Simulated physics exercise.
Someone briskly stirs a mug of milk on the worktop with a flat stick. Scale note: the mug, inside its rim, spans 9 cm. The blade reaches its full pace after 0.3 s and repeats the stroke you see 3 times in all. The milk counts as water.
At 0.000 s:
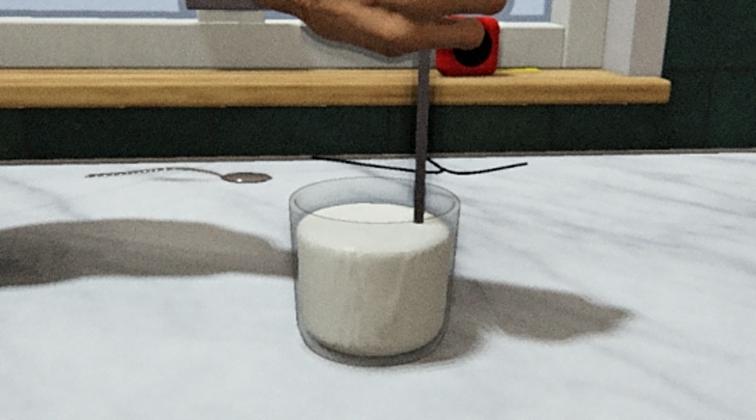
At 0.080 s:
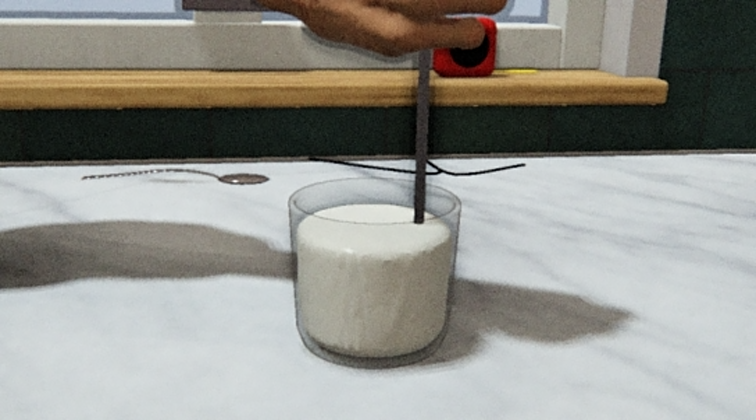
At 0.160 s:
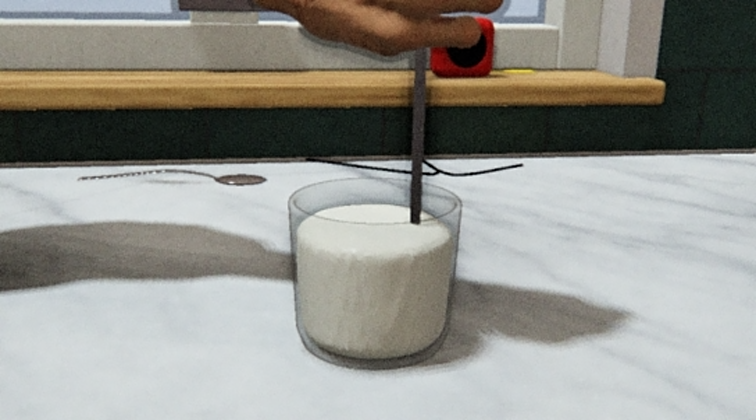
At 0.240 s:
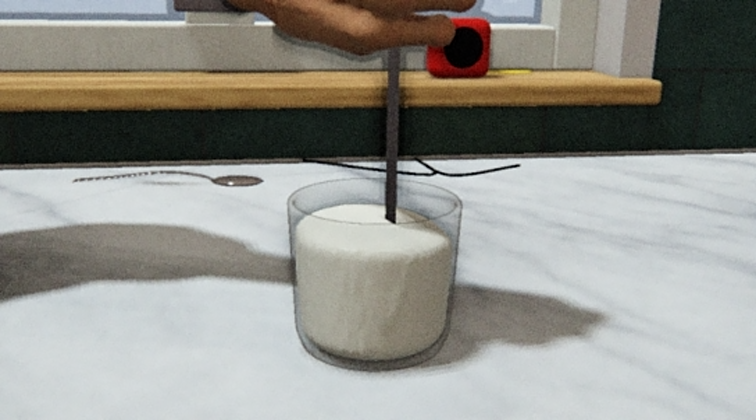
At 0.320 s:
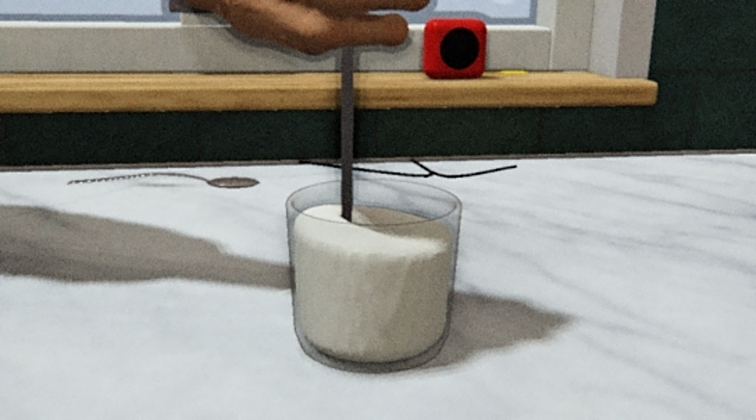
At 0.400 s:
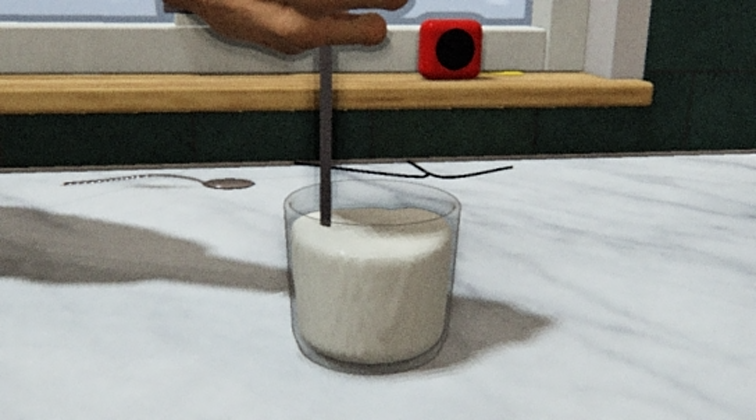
On a pale marble worktop near a window, a hand held a dark flat stick upright in a clear glass of milk, keeping it almost still at first, then drawing it across to the left.
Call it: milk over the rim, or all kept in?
All kept in.
After 0.75 s 0 ml is over the rim.
After 1.10 s 0 ml is over the rim.
After 1.45 s 0 ml is over the rim.
After 1.80 s 0 ml is over the rim.
In the end 0 ml is over the rim.
